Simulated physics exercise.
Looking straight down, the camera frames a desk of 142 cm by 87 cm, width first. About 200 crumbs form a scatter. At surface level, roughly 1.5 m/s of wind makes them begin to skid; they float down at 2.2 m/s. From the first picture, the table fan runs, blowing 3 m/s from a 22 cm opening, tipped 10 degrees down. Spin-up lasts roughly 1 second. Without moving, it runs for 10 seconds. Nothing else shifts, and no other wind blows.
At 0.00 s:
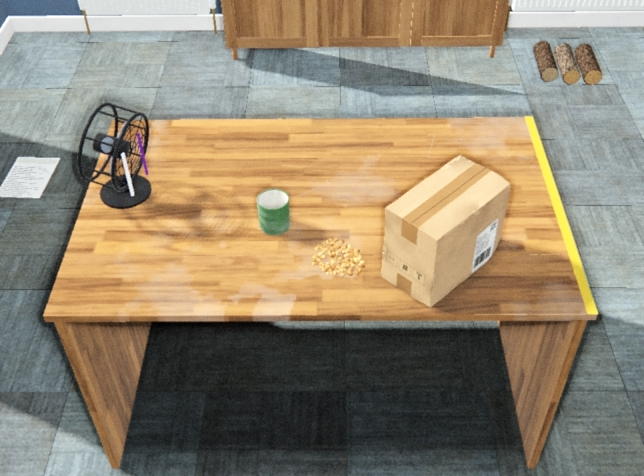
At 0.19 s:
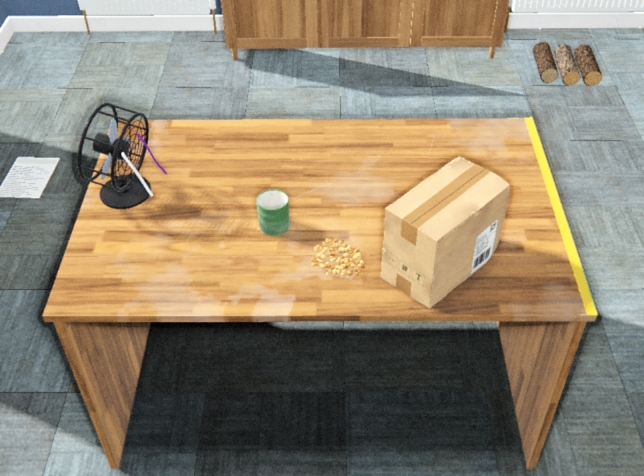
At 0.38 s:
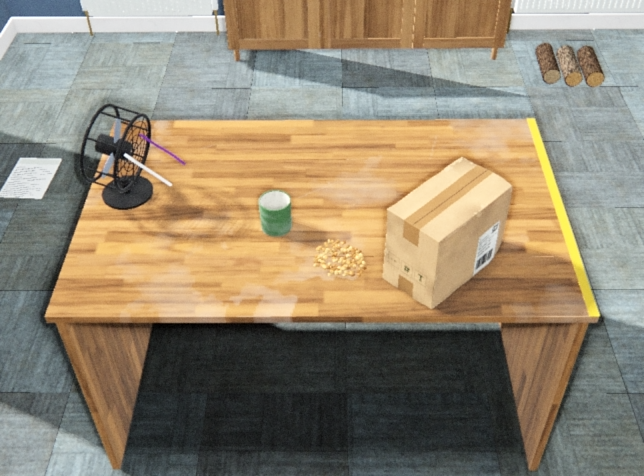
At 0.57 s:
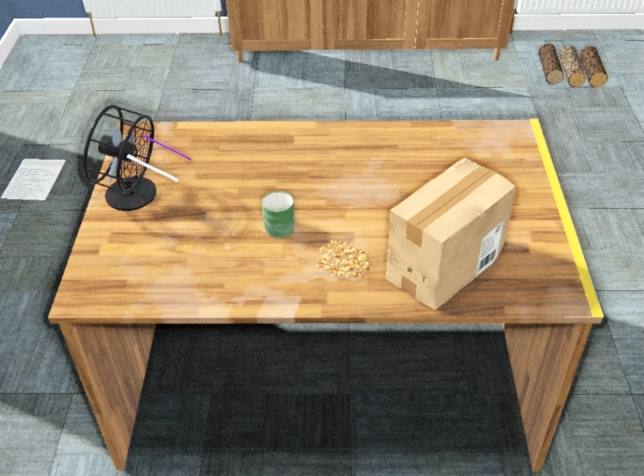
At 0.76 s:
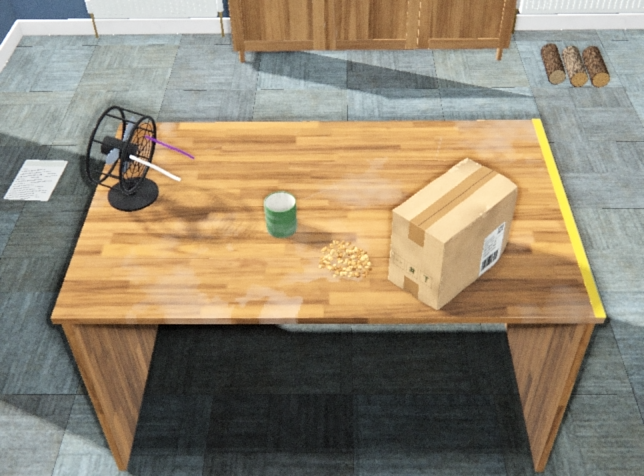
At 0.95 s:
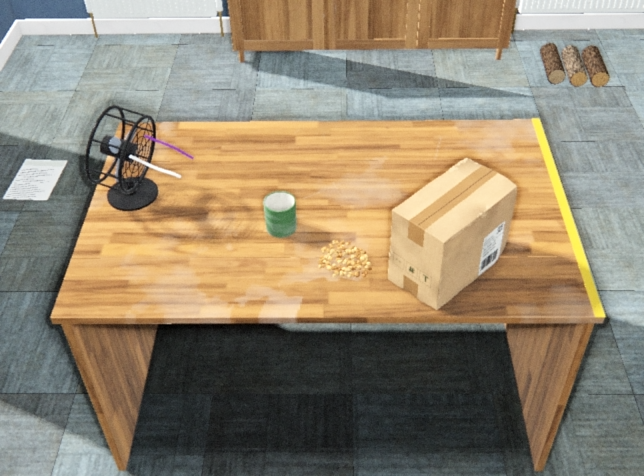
A black table fan blows two ribbons toward still crumbs, a green mug and a box.
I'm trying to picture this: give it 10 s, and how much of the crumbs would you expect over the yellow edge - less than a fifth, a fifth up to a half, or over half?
I'd expect less than a fifth of them there.
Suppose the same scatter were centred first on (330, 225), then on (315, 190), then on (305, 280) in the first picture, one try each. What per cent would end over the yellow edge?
About 4, 100 and 0 in a hundred, in that order.
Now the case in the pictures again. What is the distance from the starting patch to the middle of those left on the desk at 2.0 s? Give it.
Measured offset: Approx. 15 cm.
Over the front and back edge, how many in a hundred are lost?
About 30 % front, about 0 % back.
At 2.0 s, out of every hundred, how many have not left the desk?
Around 100 %.
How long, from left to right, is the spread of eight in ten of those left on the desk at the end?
Around 10 cm.
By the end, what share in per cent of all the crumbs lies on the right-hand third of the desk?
Roughly 0 in a hundred.
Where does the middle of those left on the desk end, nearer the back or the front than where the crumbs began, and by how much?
I'd say toward the rear end, by something like 5 centimetres.
After 2.0 s, 94 % are on the move or not yet settled, 0 % are over the yellow edge; the middle of those still in play is near (298, 256).
After 3.2 s, 76 % are on the move or not yet settled, 0 % are over the yellow edge; the middle of those still in play is near (295, 252).
After 5.5 s, 60 % are on the move or not yet settled, 0 % are over the yellow edge; the middle of those still in play is near (295, 251).
After 10.0 s, at the end, 0 % are over the yellow edge; the middle of those still in play is near (294, 248).
